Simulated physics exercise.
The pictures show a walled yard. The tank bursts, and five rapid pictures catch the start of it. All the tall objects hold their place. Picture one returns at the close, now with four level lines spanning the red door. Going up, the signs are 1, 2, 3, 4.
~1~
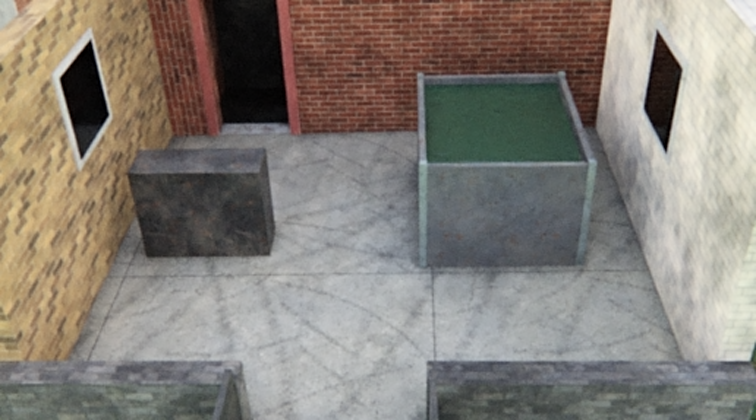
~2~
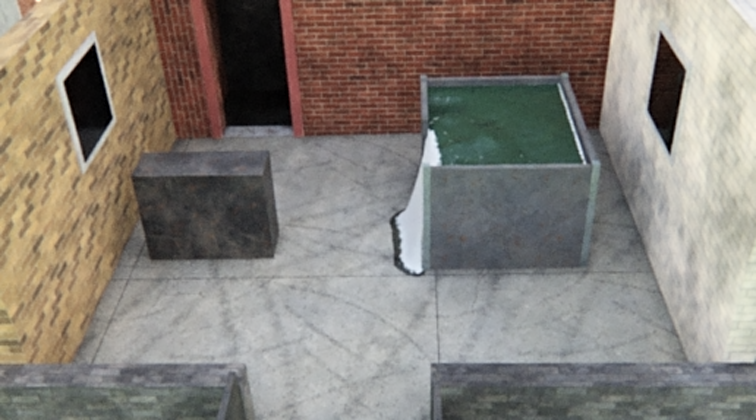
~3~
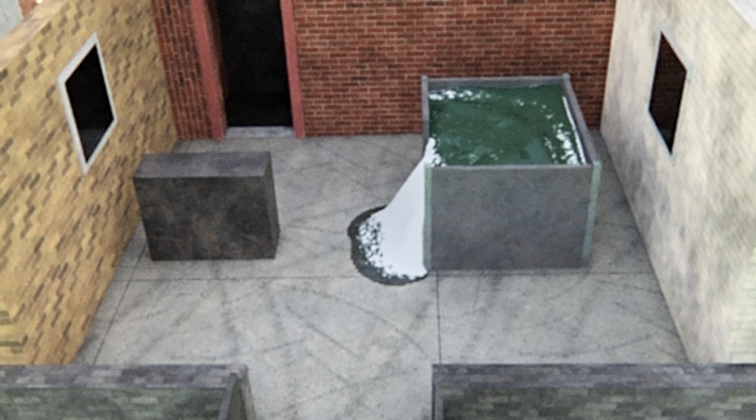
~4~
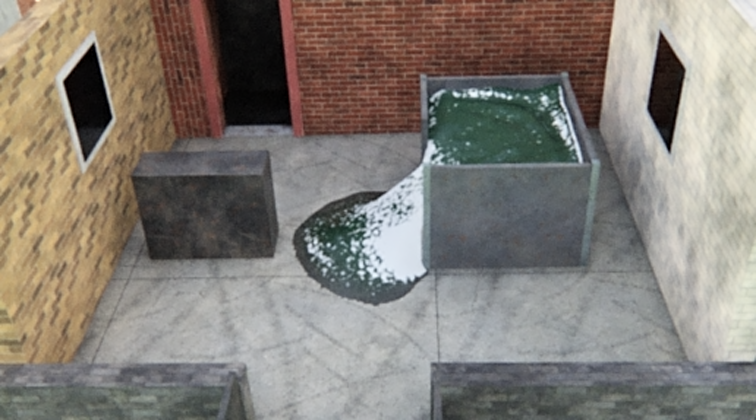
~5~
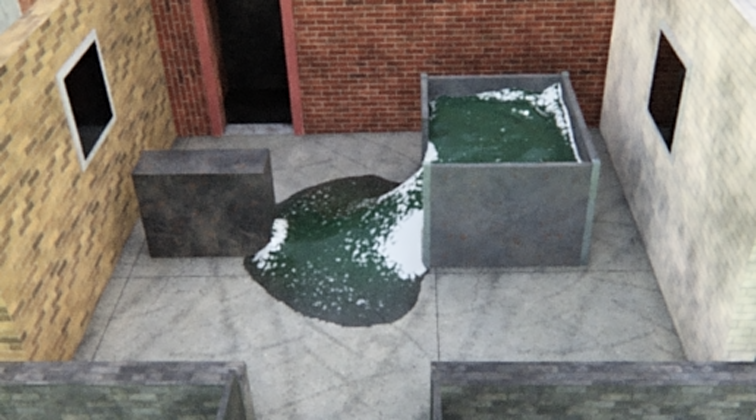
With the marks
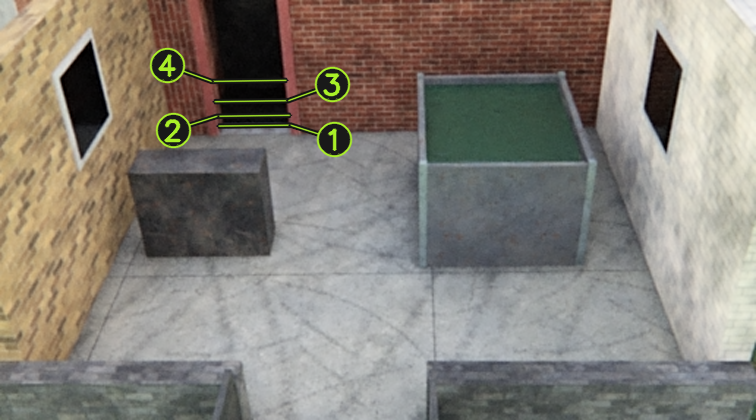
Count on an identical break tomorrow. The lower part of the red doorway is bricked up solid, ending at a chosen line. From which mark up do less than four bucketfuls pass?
That is height 2.
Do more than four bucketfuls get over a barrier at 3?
No, not at all.
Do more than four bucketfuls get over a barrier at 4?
No.
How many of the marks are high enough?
Three.
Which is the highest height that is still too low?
1.
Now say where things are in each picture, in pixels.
Water in the tank at rest, its middle at (498, 123); foot of the red doorway at (255, 134); open gate at (333, 356).
Water covers 1 % of the ground and shows as far out as (412, 267).
Water covers 4 % of the ground and shows as far out as (355, 227).
Water covers 9 % of the ground and shows as far out as (302, 233).
Water covers 16 % of the ground and shows as far out as (265, 260).
On the marked copy, 1 at (254, 125); 2 at (253, 115); 3 at (251, 101); 4 at (248, 80); from the bottom up 1, 2, 3, 4.
If 1 is chosen, about 13 bucketfuls get in.
If 2 is chosen, a splash gets over, under a bucket.
If 3 is chosen, nothing gets over.
If 4 is chosen, nothing gets over.
